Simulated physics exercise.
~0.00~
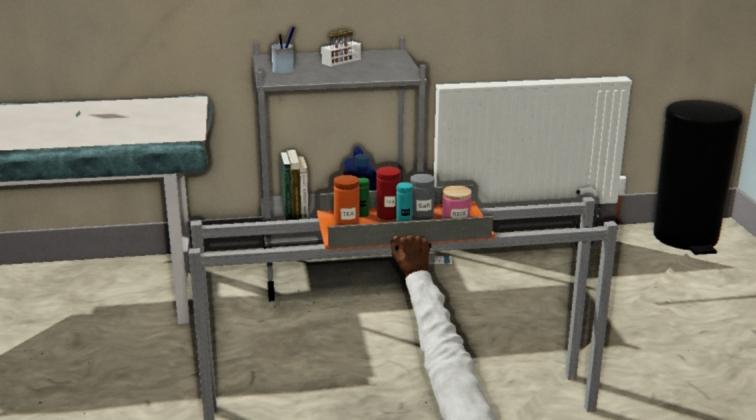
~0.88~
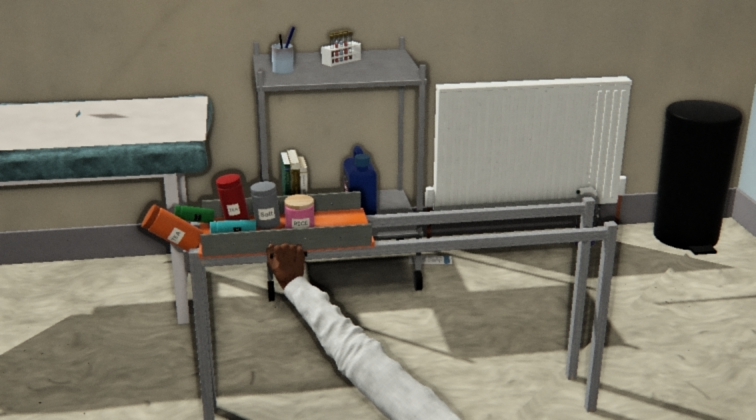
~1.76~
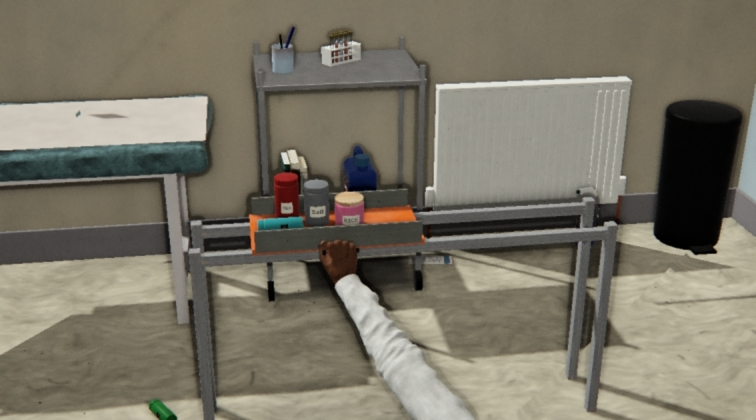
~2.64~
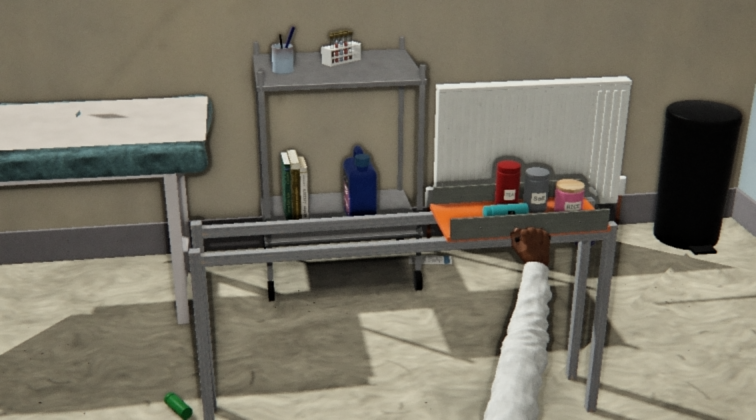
In a room with a radiator and a shelf, a hand moves a tray of containers left along metal rails, tipping the orange, green and turquoise ones, then right to the far end, where red, grey and pink stand, turquoise lies flat, and green lies on the floor.
